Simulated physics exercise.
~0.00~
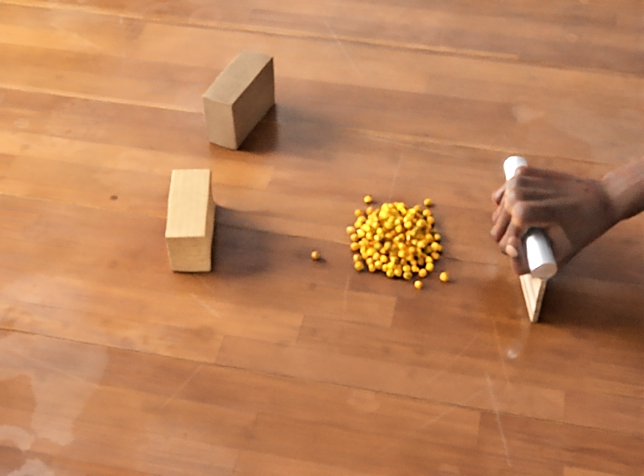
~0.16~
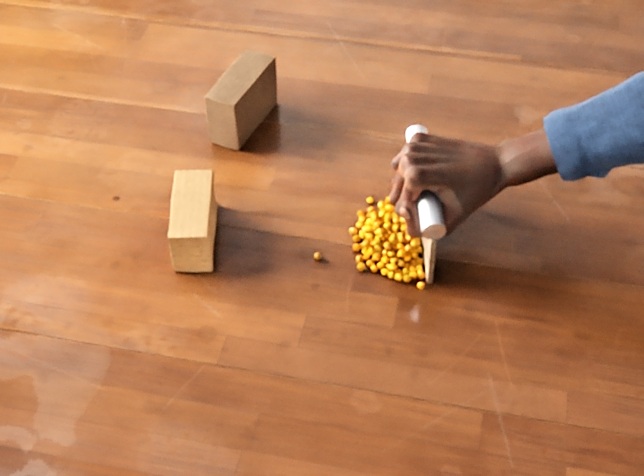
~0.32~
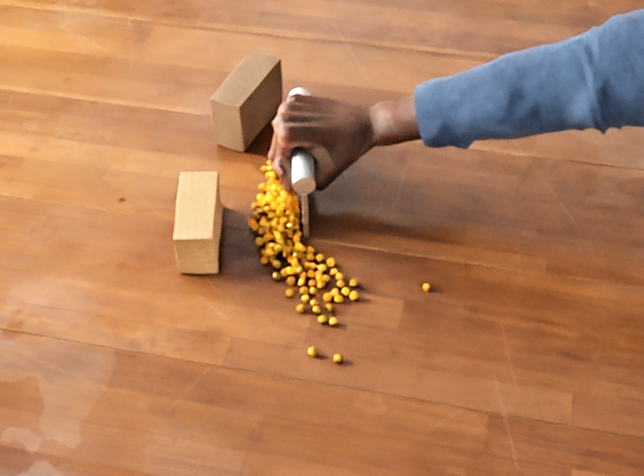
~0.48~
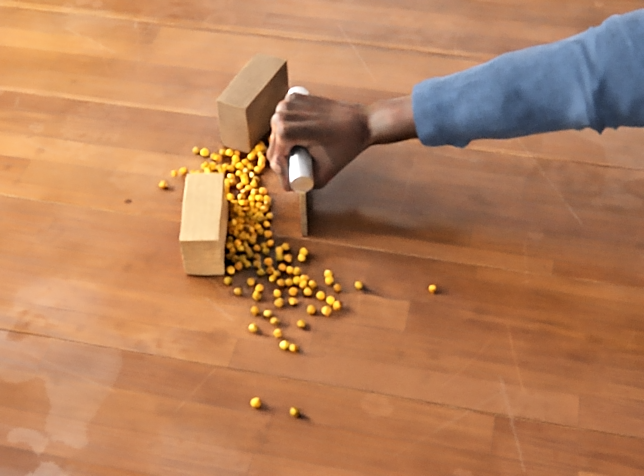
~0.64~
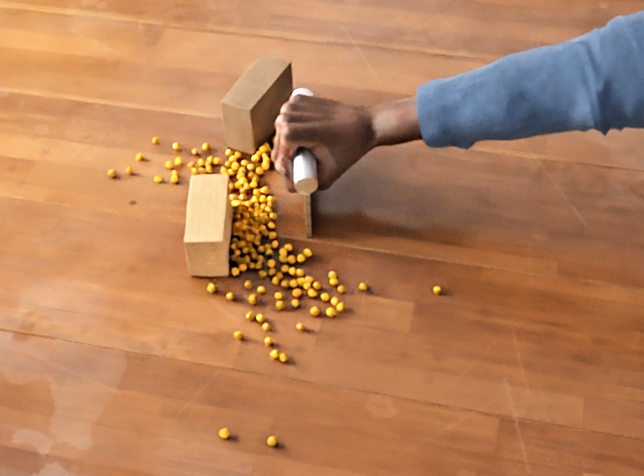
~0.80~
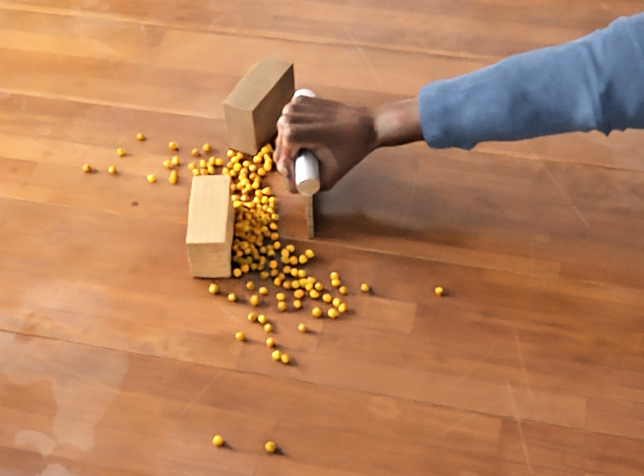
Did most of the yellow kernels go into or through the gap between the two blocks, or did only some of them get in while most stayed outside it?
Only some of the kernels got into or through the gap. Most stayed outside it, largely bunched up in front of the blocks.
